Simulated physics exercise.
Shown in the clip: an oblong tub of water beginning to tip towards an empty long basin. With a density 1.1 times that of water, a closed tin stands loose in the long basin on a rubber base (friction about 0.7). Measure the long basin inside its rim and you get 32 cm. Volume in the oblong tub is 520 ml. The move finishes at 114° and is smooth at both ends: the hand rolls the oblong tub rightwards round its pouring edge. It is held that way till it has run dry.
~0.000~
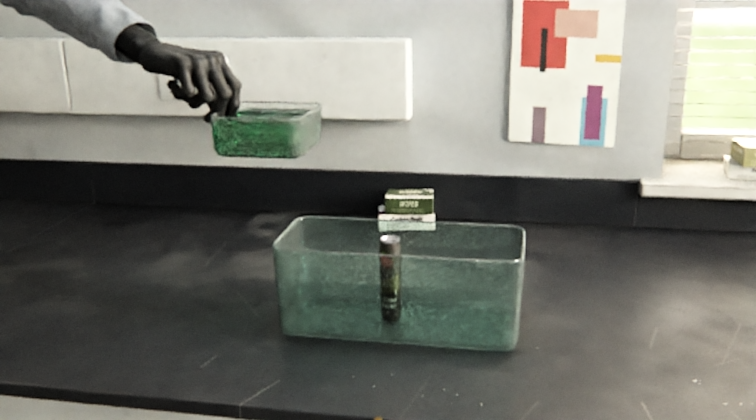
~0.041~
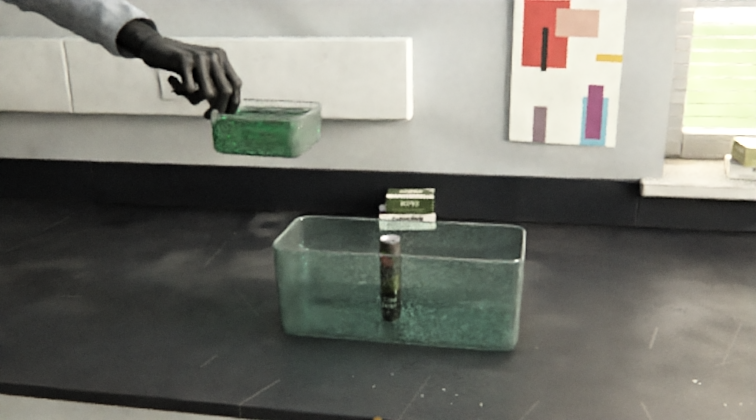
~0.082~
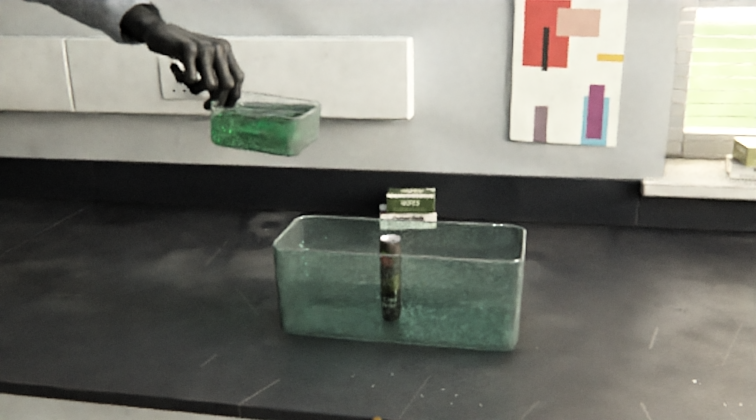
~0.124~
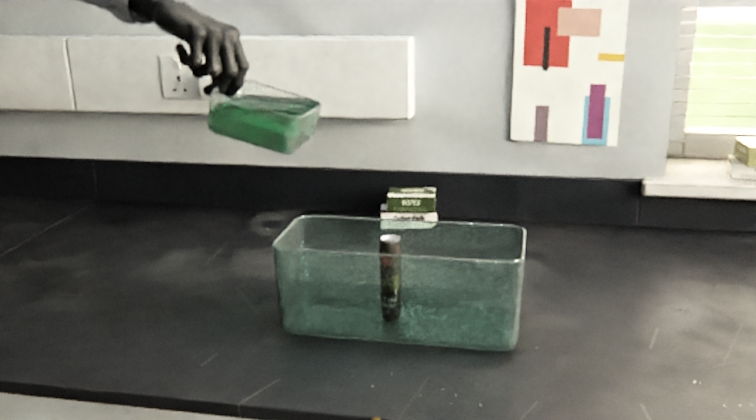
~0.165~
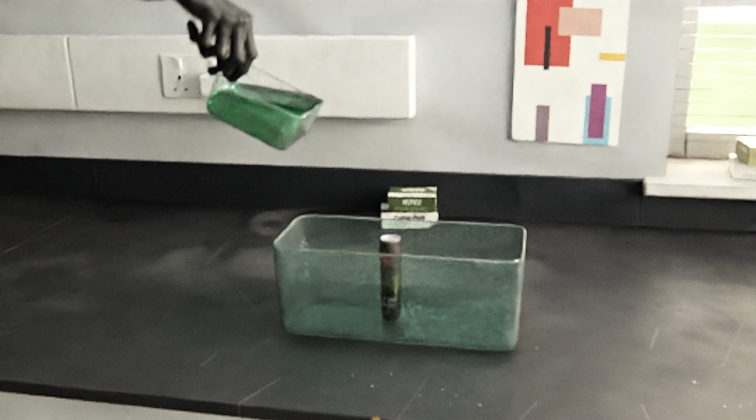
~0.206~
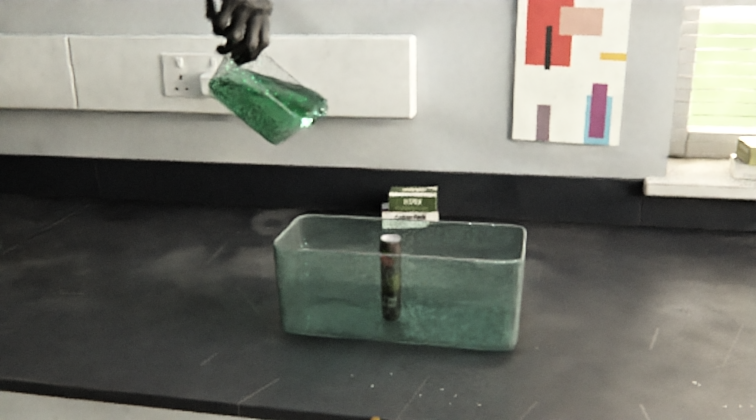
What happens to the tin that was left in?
It stays on its base.
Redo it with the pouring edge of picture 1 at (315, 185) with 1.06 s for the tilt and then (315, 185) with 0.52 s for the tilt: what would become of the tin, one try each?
Run one: It does not tip. Run two: It tumbles.
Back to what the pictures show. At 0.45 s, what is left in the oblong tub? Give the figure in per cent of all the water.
Roughly 12 percent.
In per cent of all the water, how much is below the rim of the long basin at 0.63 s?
Value: Approx. 88 %.
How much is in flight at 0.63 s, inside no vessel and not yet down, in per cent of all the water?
Airborne fraction: Approx. 10 %.
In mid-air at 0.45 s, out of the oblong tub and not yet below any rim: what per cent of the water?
Near 76 per cent at that time.
After 0.45 s the tilt is 109° and 13 per cent is still to pour; the tin stands where it began.
After 0.63 s the tilt is 114° and 0 per cent is still to pour; the tin stands where it began.
After 0.82 s the tilt is 114° and 0 per cent is still to pour; the tin stands where it began.
After 1.02 s the tilt is 114° and 0 per cent is still to pour; the tin stands where it began.
In the end the tin stands where it began.
